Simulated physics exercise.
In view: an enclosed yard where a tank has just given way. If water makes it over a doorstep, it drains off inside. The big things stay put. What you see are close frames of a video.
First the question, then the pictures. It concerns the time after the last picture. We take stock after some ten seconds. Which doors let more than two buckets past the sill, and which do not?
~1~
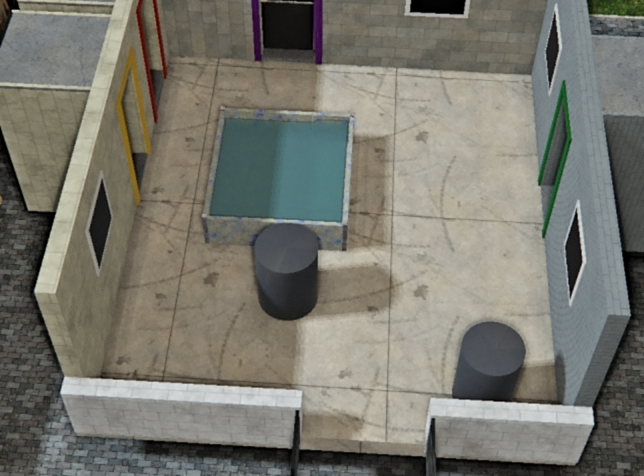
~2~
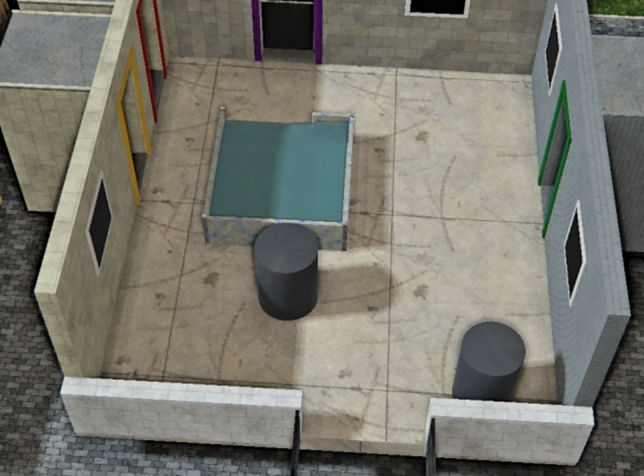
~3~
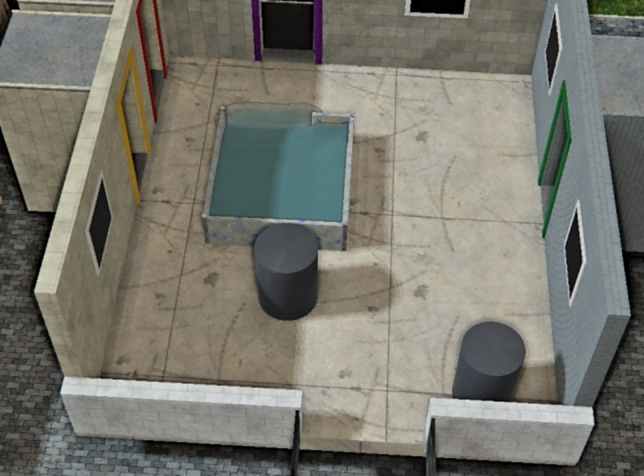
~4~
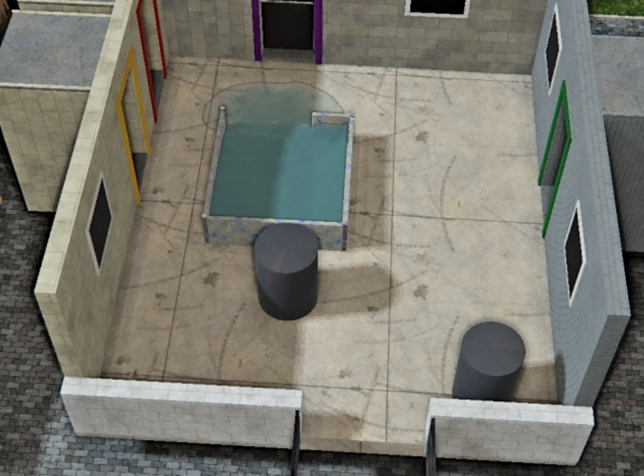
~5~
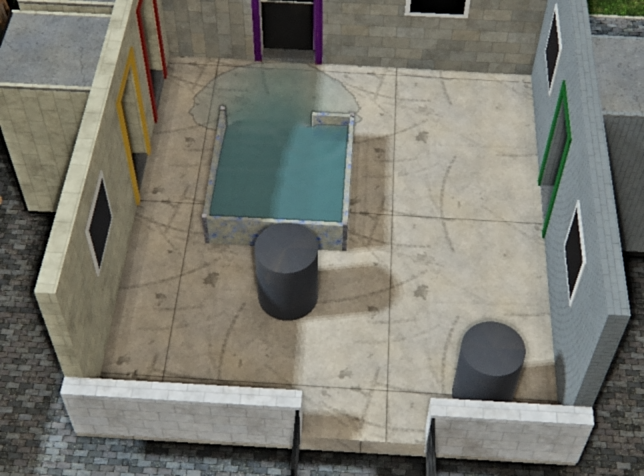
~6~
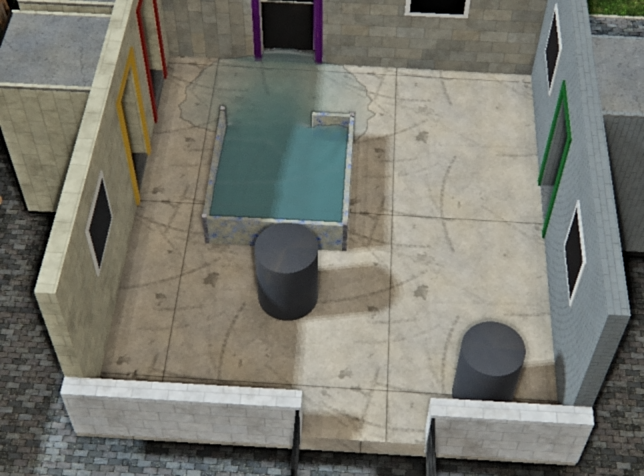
Here is the split: The green door keeps it to two or fewer; the purple door lets more through; the yellow door keeps it to two or fewer; the red door keeps it to two or fewer.
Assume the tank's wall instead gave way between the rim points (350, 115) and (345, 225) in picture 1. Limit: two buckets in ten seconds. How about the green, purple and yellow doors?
Log - green runs over the limit, purple keeps within bounds, yellow keeps within bounds.
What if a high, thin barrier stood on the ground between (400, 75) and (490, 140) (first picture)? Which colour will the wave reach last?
The green-painted one.
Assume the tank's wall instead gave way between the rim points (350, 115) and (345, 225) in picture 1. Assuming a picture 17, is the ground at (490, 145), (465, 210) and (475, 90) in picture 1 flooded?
Submerged, submerged, submerged.
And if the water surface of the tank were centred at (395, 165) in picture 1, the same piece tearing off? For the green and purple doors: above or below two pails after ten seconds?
The green door lets less in; the purple door lets more in.
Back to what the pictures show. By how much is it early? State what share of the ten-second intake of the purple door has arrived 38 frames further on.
Near 95 per cent, give or take.
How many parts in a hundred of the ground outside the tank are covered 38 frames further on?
Around 60 percent of it.
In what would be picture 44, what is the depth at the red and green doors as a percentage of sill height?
Estimate, in order: 50 and 120 percent.
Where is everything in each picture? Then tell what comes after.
The first picture shows the tank at (281, 168) is whole and still.
In the second picture, water pours out on the tank's far side and has run to a hidden place.
In the third picture, the front is at (318, 114), out from the gap on the tank's far side.
In the fourth picture, the front is at (327, 98), out from the gap on the tank's far side.
In the fifth picture, the front is at (301, 66), out from the gap on the tank's far side.
In the sixth picture, the front is at (333, 65), out from the gap on the tank's far side.
A moment on, water covers 15 % of the floor; the green door not reached, the purple door far over two buckets in, the yellow door not reached, the red door wet at the sill, nothing in.
Next, water covers 20 % of the floor; the green door not reached, the purple door far over two buckets in, the yellow door not reached, the red door wet at the sill, nothing in.
Then, water covers 35 % of the floor; the green door not reached, the purple door far over two buckets in, the yellow door wet at the sill, nothing in, the red door wet at the sill, nothing in.
Later, water covers 60 % of the floor; the green door wet at the sill, nothing in, the purple door far over two buckets in, the yellow door wet at the sill, nothing in, the red door wet at the sill, nothing in.
In the end, water covers 85 % of the floor; the green door under two buckets in, the purple door far over two buckets in, the yellow door wet at the sill, nothing in, the red door wet at the sill, nothing in.
